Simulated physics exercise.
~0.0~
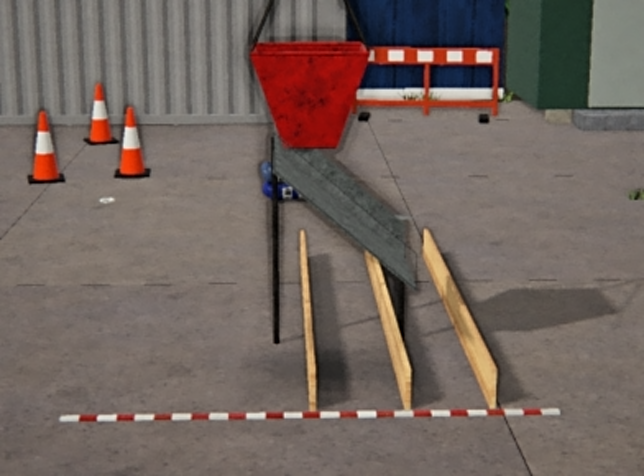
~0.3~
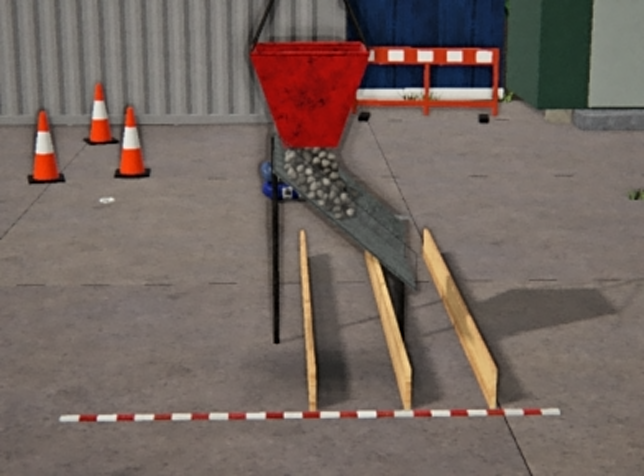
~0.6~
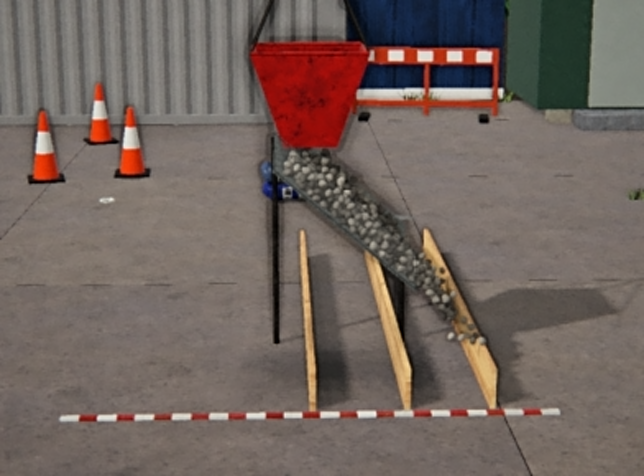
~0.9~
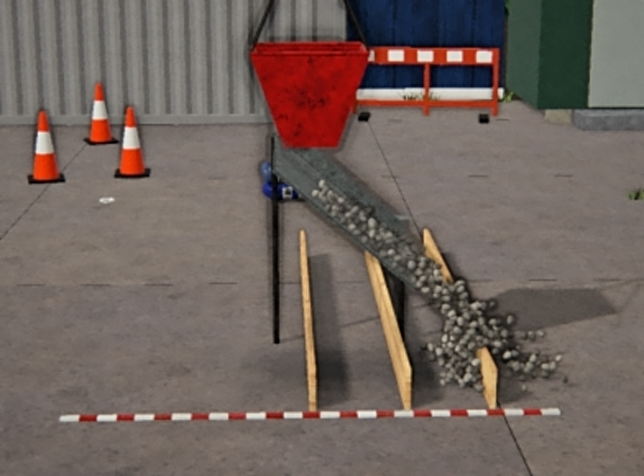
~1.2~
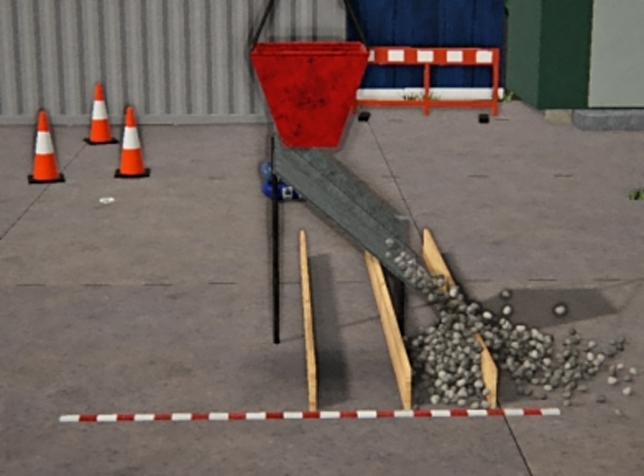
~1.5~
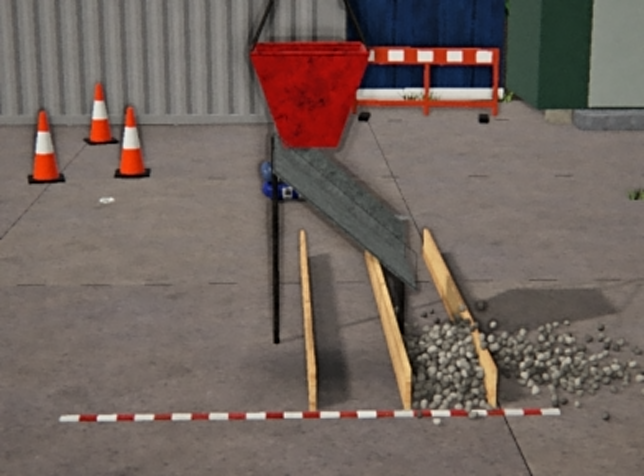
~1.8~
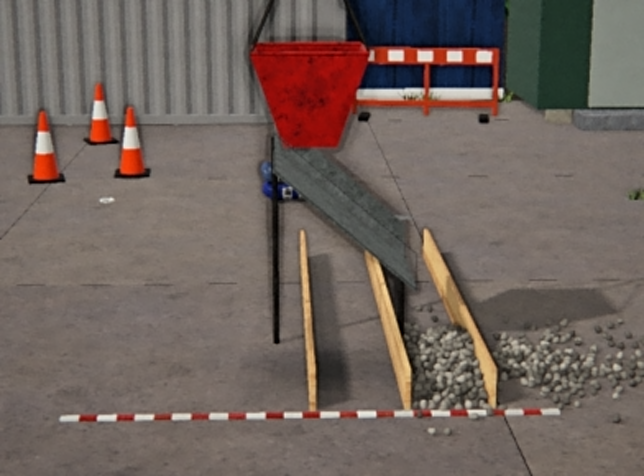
Grey stones dropped from a hanging red skip onto a steel chute and slid down to the right, tumbling over the planks' right end until most lay piled in the right bay, with the rest scattered beyond it and the left bay empty.
